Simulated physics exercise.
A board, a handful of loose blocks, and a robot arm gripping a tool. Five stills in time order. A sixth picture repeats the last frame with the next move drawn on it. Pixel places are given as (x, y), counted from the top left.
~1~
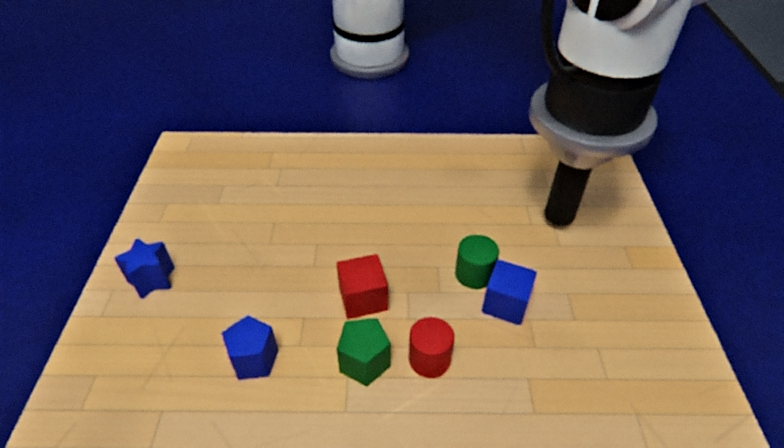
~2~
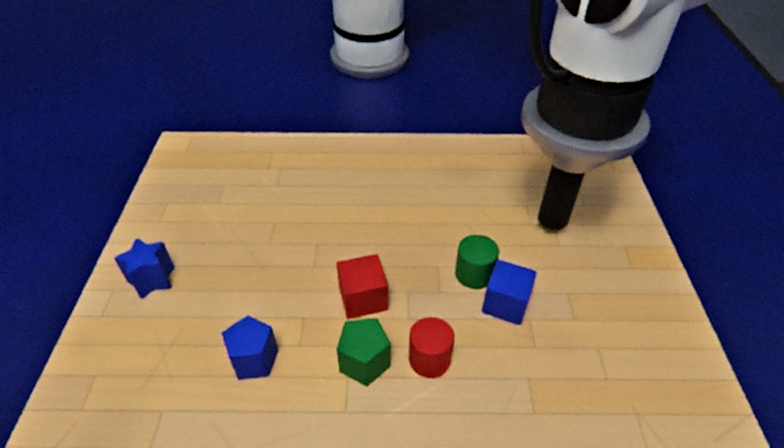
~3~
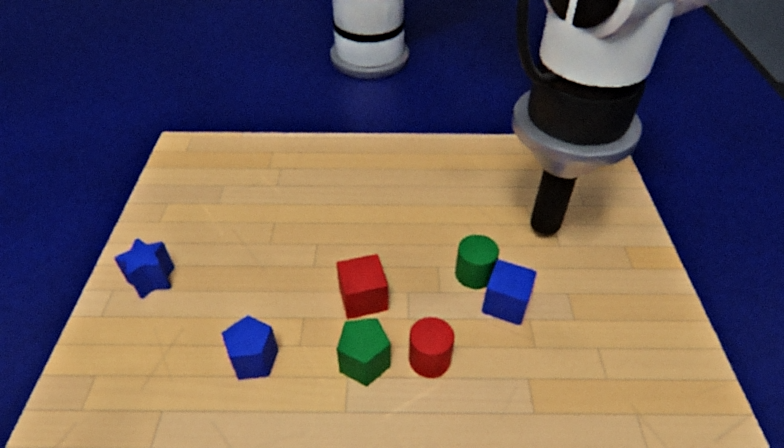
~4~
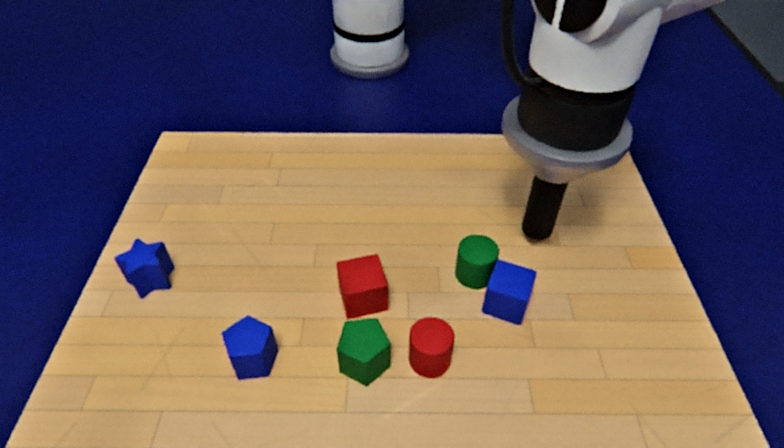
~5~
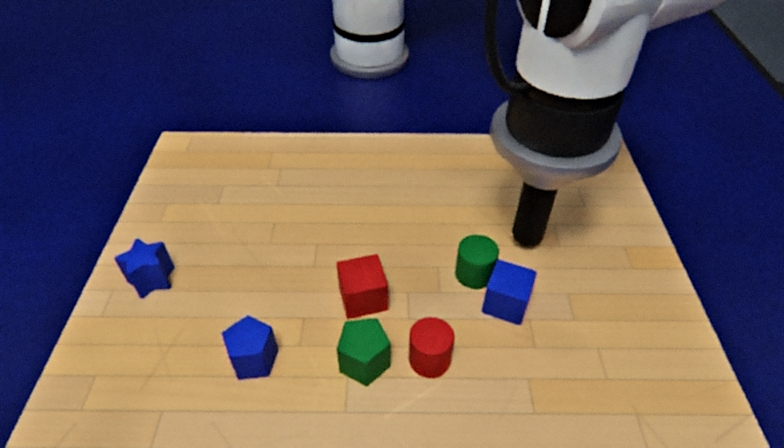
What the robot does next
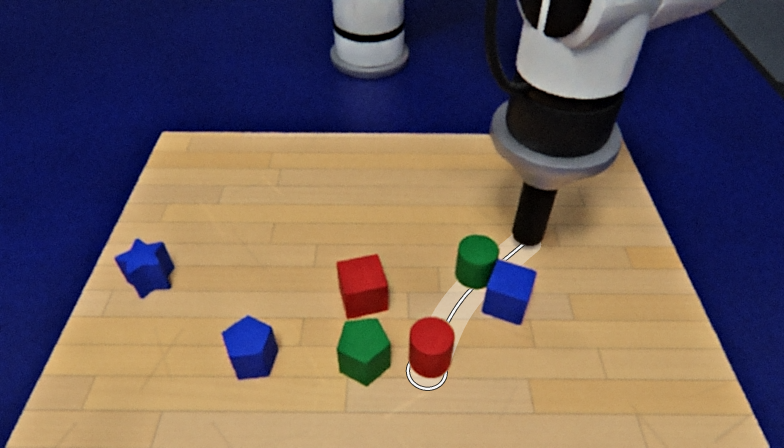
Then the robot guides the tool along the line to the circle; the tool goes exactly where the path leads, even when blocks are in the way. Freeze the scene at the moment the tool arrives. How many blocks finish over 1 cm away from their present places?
3 or more blocks.
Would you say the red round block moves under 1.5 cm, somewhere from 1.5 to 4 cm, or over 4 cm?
Range: Over 4 cm.
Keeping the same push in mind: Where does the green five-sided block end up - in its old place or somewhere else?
That block stays in place.
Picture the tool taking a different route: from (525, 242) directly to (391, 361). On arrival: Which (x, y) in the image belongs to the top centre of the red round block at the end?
In the picture, it is at (425, 362).
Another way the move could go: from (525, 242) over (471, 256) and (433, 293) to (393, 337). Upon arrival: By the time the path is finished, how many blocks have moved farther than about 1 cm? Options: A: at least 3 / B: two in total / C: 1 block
C.
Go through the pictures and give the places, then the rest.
In the first picture, tool's lower end at (559, 216); green five-sided block at (363, 338); red round block at (432, 335); green round block at (479, 248); blue square block at (513, 279).
In the second picture, tool at (552, 220); blocks still.
In the third picture, tool at (545, 225); blocks still.
In the fourth picture, tool at (537, 230); blocks still.
In the fifth picture, tool at (527, 236); green five-sided block at (363, 338); red round block at (432, 335); green round block at (479, 248); blue square block at (513, 279).
Drawn move, from (525, 242) via (468, 293), ending at (427, 371).
The first path, step by step. One third of the way, tool at (488, 268); green round block at (457, 259); blue square block at (512, 282).
Two thirds of the way, tool at (452, 310); green round block at (420, 273); blue square block at (508, 291), turned 60° anticlockwise.
At the end, tool at (427, 365); green five-sided block still; red round block at (408, 382); green round block at (420, 273); blue square block at (508, 291), turned 60° anticlockwise.
